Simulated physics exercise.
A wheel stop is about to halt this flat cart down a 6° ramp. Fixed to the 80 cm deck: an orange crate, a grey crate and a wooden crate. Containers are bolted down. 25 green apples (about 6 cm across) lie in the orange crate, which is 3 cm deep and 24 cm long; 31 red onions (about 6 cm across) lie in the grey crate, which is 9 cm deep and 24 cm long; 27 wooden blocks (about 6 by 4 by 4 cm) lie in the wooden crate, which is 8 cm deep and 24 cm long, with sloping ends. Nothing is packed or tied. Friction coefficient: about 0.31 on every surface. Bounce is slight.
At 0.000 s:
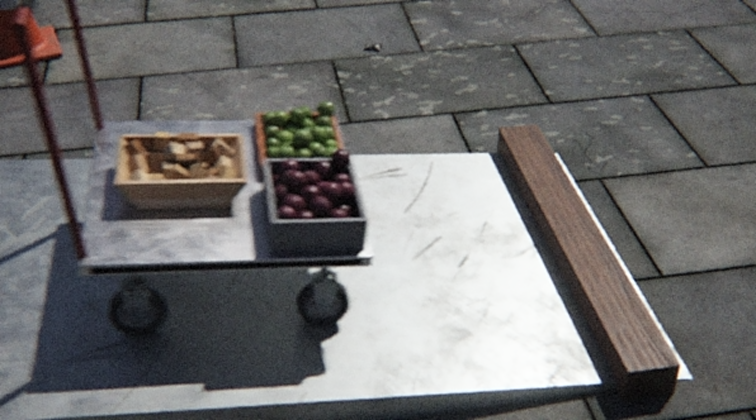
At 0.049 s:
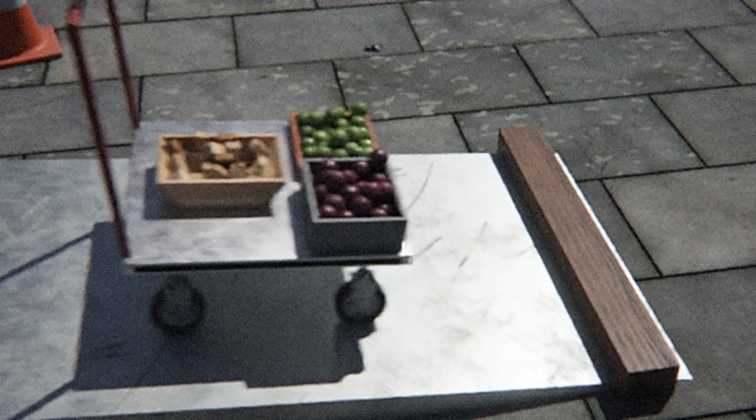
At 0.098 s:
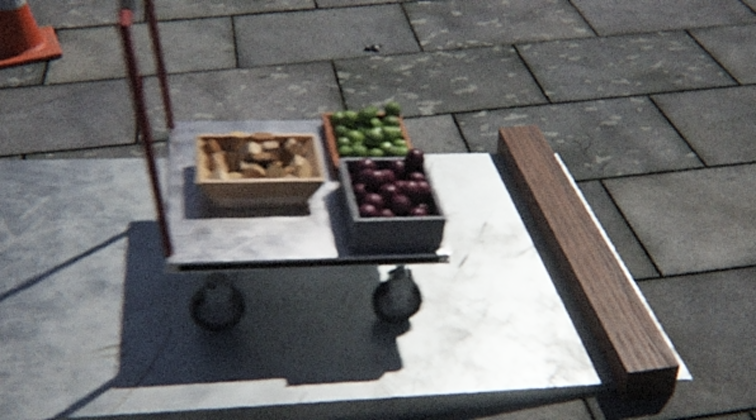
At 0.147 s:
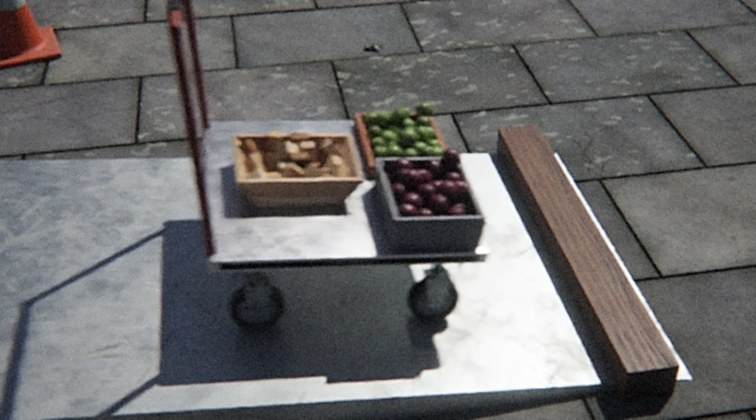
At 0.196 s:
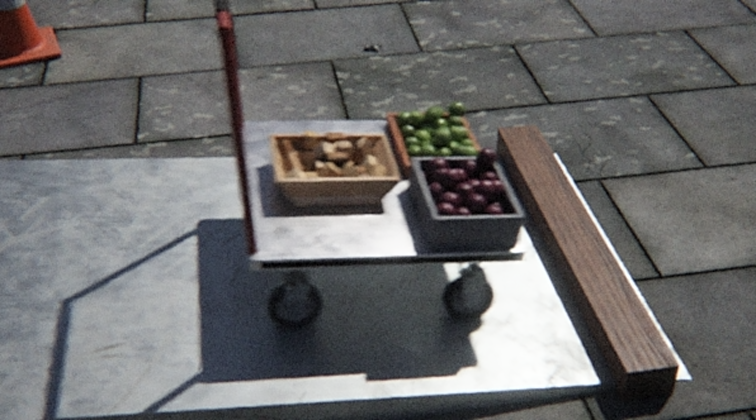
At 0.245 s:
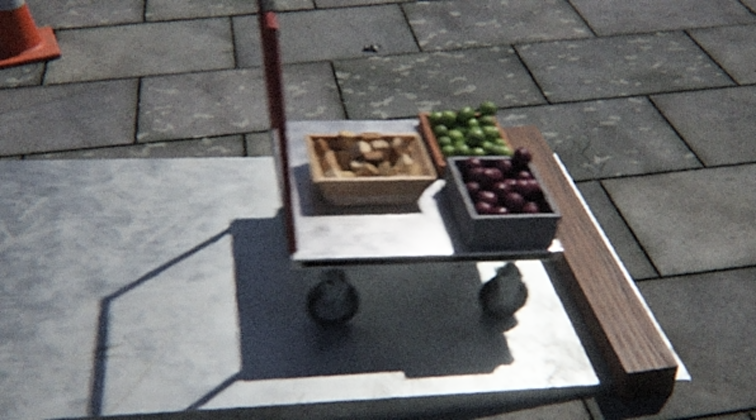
A flat cart carrying three open crates, one of green apples, one of dark red onions and one of wooden blocks, rolled steadily to the right across a pale board toward a brown wooden beam.
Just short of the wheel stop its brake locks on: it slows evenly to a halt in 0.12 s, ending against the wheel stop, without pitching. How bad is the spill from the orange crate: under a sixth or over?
The orange crate loses more than a sixth of its green apples.
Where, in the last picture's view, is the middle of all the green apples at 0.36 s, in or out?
Near (527, 135).
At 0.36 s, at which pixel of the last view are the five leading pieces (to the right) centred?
Around (583, 166).
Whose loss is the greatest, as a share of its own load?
It is the orange crate.
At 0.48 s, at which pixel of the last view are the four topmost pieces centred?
Near (476, 130).
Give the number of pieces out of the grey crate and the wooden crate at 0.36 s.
About: Grey crate 0, wooden crate 0.
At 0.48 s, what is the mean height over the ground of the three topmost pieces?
About 54 cm.
After 0.26 s, the brake bites.
After 0.36 s, 1 of 25 out of the orange crate, 0 of 31 out of the grey crate and 0 of 27 out of the wooden crate.
After 0.48 s, 6 of 25 out of the orange crate, 2 of 31 out of the grey crate and 2 of 27 out of the wooden crate.
After 0.71 s, 8 of 25 out of the orange crate, 3 of 31 out of the grey crate and 4 of 27 out of the wooden crate.
Outcome (at 1.22 s), 8 of 25 out of the orange crate, 3 of 31 out of the grey crate and 4 of 27 out of the wooden crate. Asked share, 8 of 25, 32 per cent.
